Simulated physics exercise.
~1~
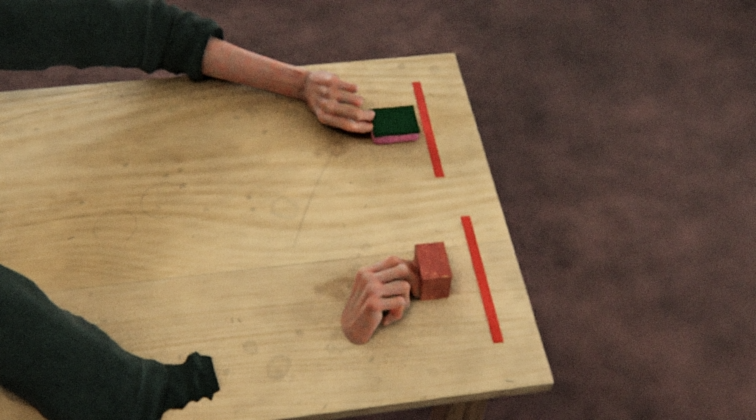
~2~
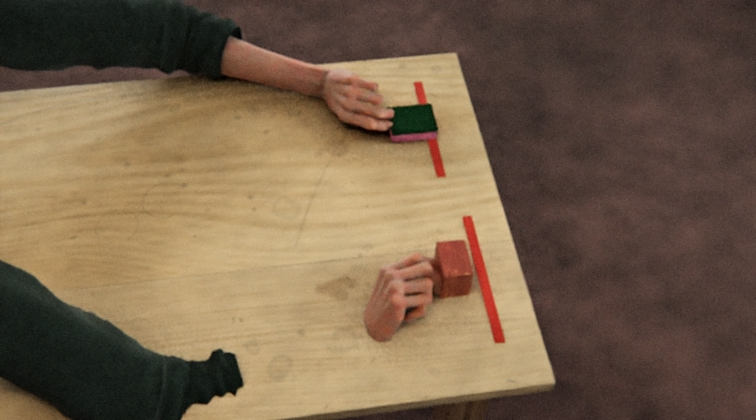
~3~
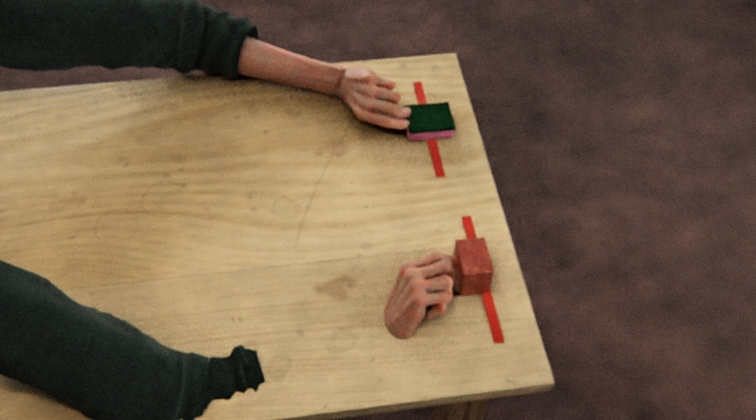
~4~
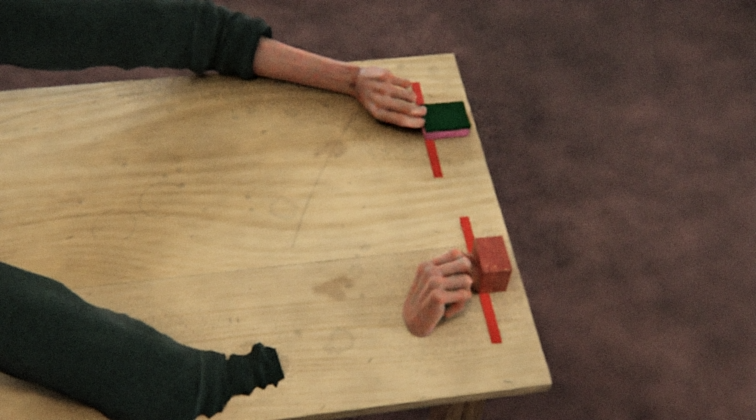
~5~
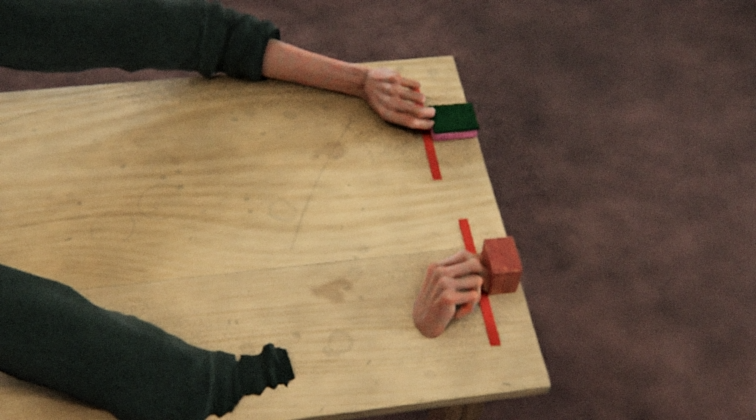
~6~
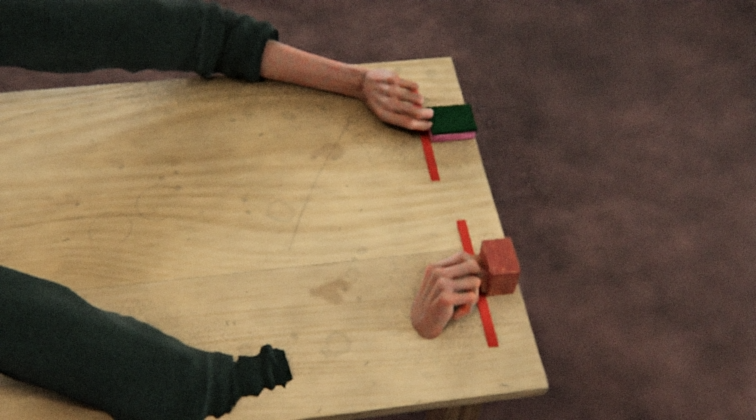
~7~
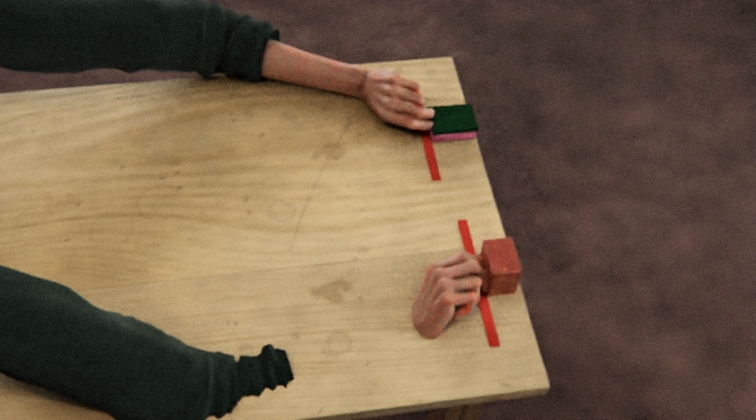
A pale wooden table stands over a dark brownish carpet, seen from above at an angle by a slightly swaying camera. Two strips of red tape mark lanes near its right edge, with a dark green-topped pink sponge by the far strip and a red block by the near one. Two hands, one behind each object, push them steadily to the right. The sponge reaches its tape first, then both objects slide across the strips toward the edge. The hands stop at the tape, and the sponge and upright block remain at rest on the table's edge.
